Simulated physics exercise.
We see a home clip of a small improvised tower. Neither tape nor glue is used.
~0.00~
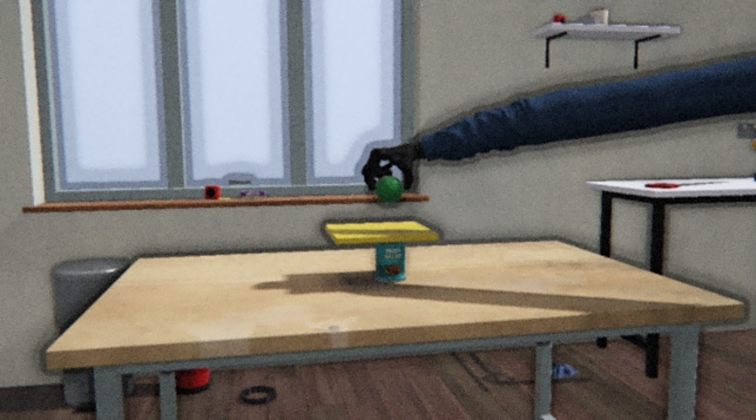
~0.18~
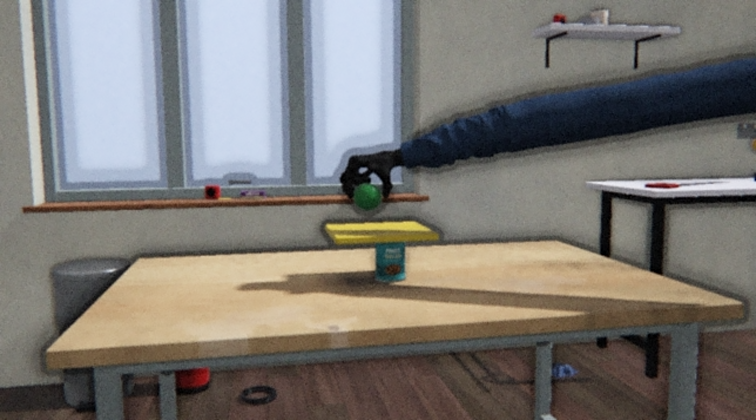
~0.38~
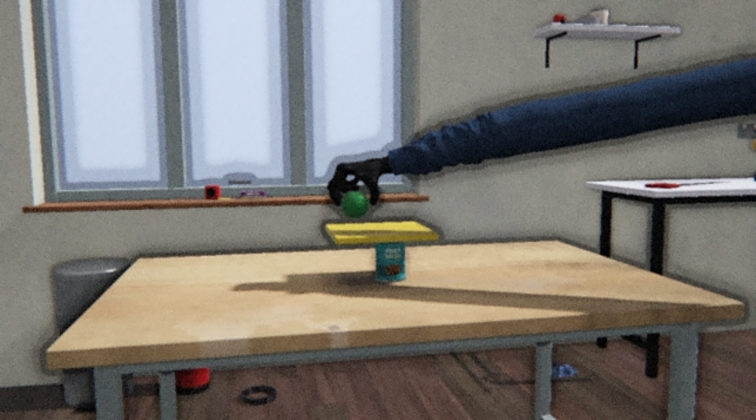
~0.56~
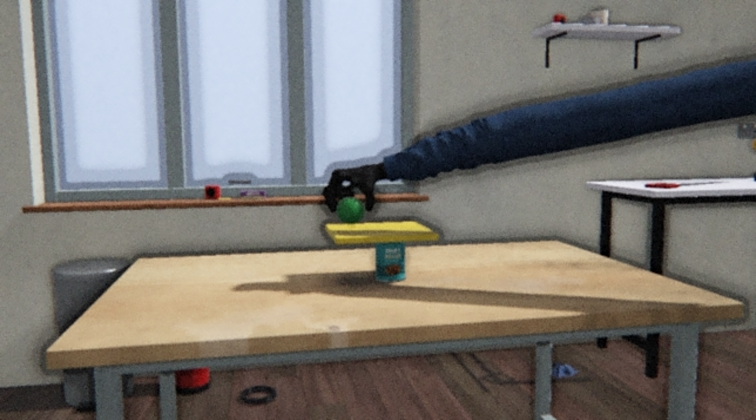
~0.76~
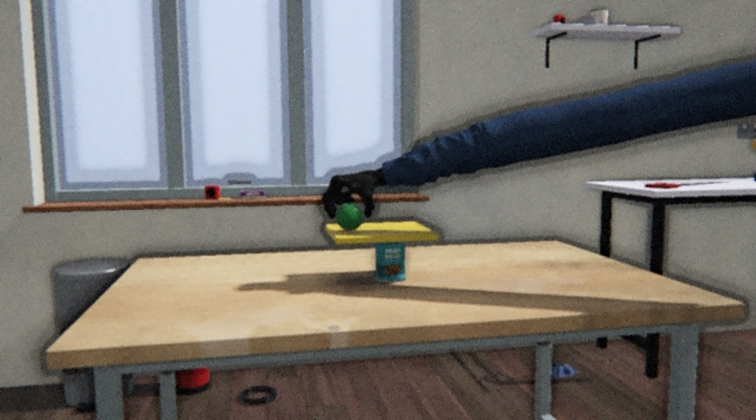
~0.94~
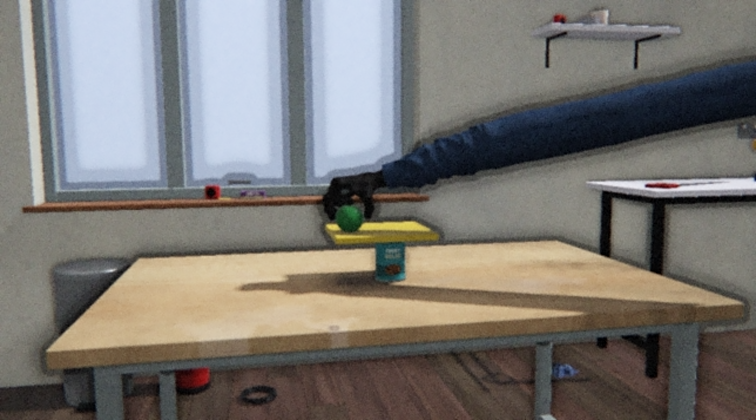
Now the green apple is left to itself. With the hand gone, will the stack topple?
Yes, it topples.
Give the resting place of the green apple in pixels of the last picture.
Look around (310, 275) in the final frame.
After 1.24 s, green apple now fallen; yellow lid turned 56° from how it was put.
After 1.34 s, yellow lid turned 66° from how it was put.
After 1.94 s, yellow lid now fallen.
In the end (3.5 s), fallen, yellow lid and green apple; turquoise tin unmoved. At the end, from the last picture's camera, green apple near (310, 275). The stack gives way.
